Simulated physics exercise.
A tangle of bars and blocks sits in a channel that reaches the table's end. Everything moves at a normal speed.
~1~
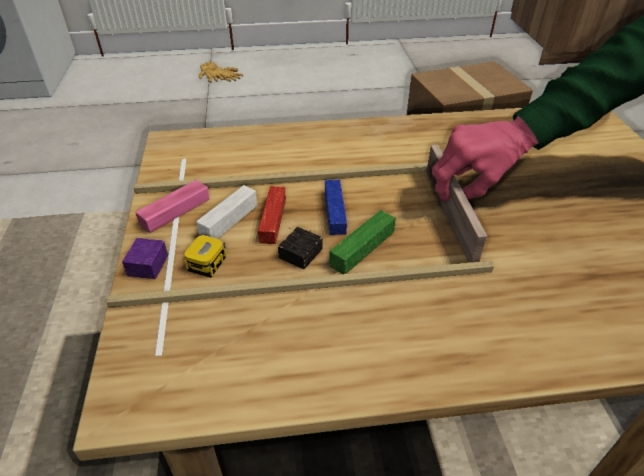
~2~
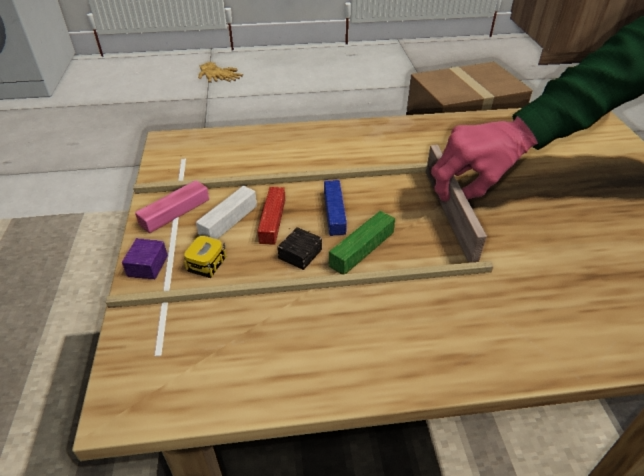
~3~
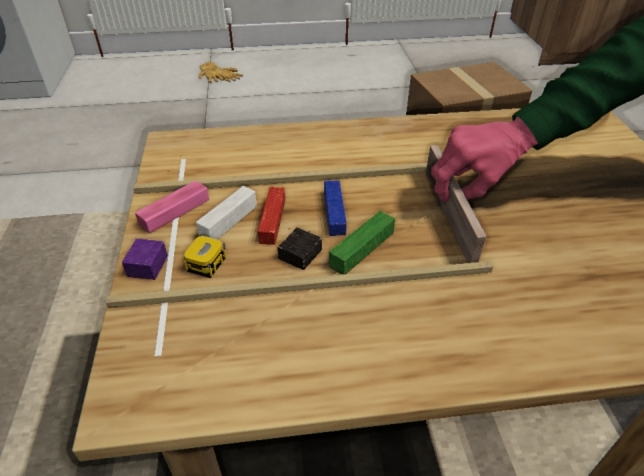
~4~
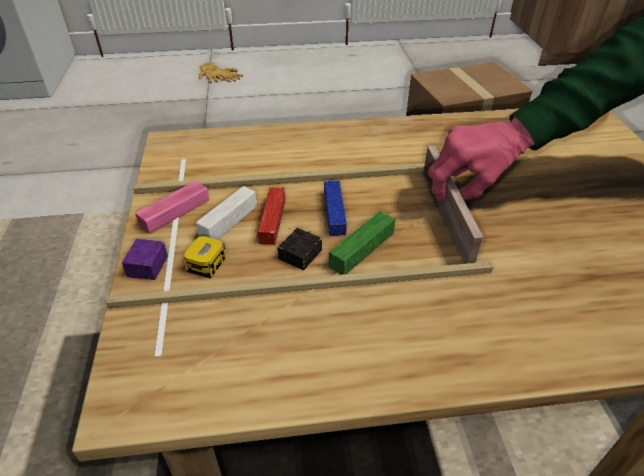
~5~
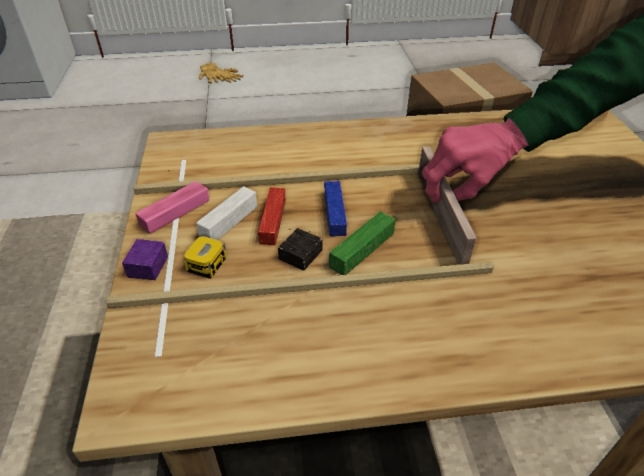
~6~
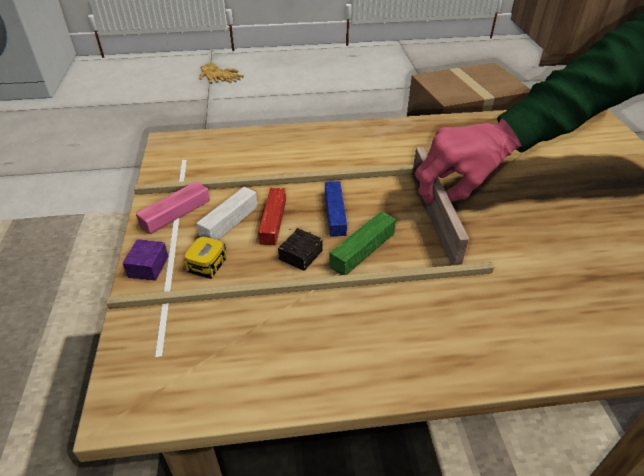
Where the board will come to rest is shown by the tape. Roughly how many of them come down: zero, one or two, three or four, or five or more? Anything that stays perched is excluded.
Three or four.
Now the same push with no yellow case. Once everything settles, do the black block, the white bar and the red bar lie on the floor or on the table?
So the black block keeps its place, the white bar goes down and the red bar keeps its place.
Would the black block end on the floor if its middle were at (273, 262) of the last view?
The black block stays on.
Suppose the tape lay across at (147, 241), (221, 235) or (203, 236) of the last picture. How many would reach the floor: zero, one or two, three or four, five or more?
Counts for the three tries are five or over, no fall at all and one to two.
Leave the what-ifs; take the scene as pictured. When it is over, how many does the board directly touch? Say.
The answer is 2.
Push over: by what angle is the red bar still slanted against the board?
Roughly 20° out of line.
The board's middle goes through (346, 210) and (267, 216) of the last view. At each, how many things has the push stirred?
At the first spot 3, then 6.
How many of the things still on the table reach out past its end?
Count: 1.
Soon after, none off yet; purple block at rest near (146, 260); pink stick at rest near (174, 207); yellow case at rest near (206, 258).
Then, none off yet; purple block at rest near (146, 260); pink stick moving near (169, 207); yellow case moved a little near (187, 263).
At rest, the number that fall off is three or four; fallen, white bar, yellow case, pink stick and purple block.
